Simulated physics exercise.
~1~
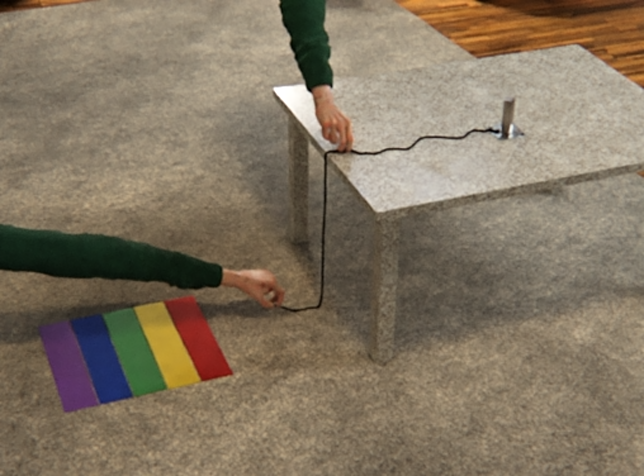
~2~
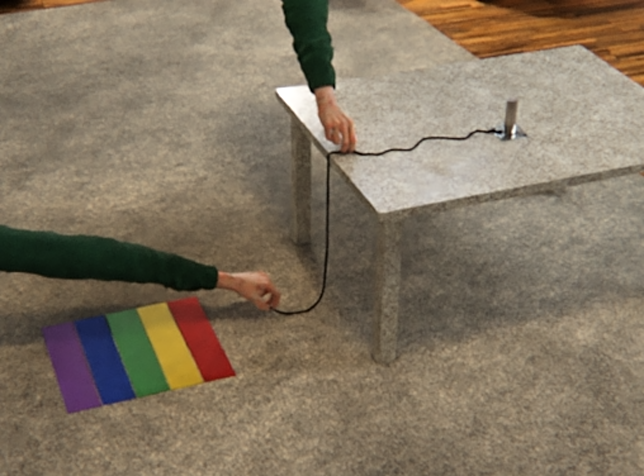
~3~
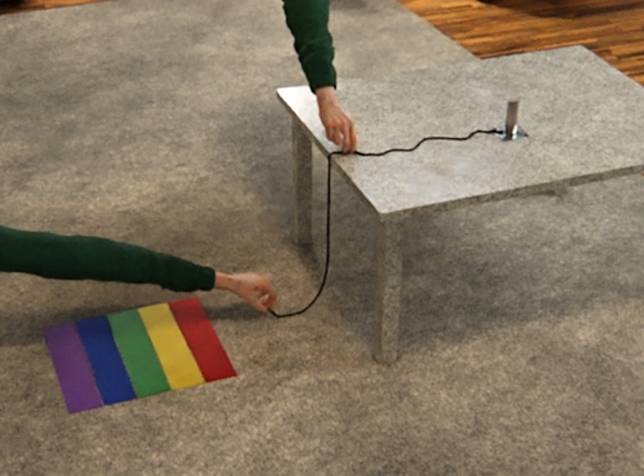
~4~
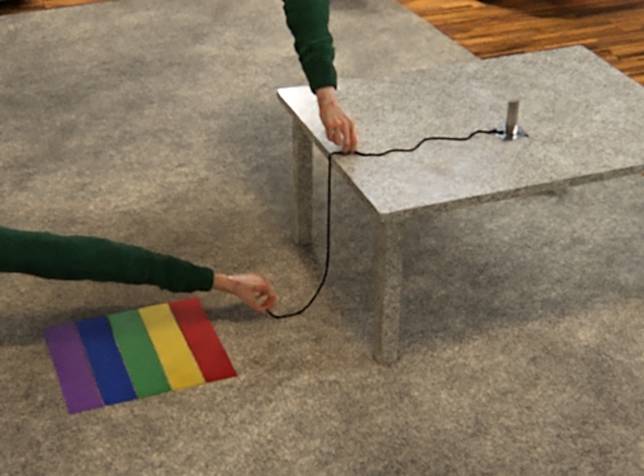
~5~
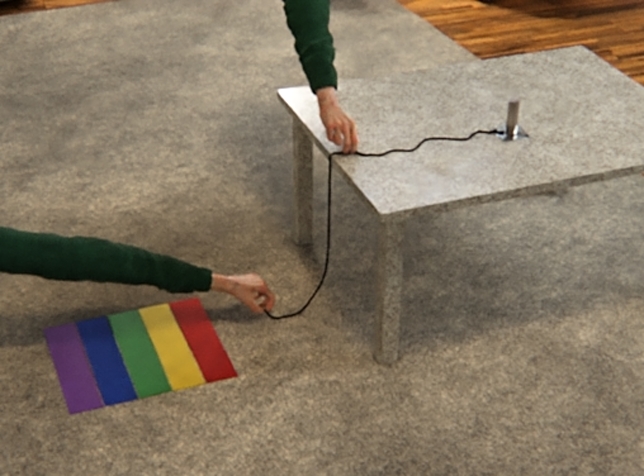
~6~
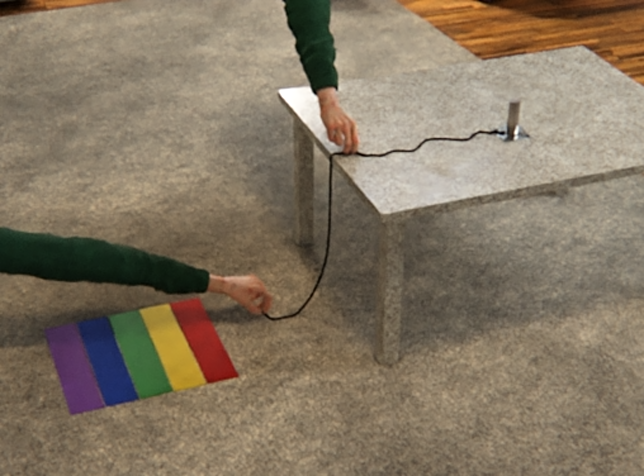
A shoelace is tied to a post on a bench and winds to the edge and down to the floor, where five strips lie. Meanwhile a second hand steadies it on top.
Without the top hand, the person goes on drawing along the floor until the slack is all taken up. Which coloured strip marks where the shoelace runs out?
Green.
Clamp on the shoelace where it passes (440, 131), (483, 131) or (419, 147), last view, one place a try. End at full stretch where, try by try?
Per try (px, approx.): (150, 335), (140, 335), (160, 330).
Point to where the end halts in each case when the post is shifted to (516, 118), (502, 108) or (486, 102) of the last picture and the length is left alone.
In that order: (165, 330), (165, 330) and (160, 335).
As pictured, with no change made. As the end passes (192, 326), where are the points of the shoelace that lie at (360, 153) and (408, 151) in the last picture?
(333, 162) and (383, 150), approximately.
Early on, end near (193, 326); over red.
Midway, end near (158, 333); over yellow.
At the end of the slack, end near (136, 337); over green. Over green.
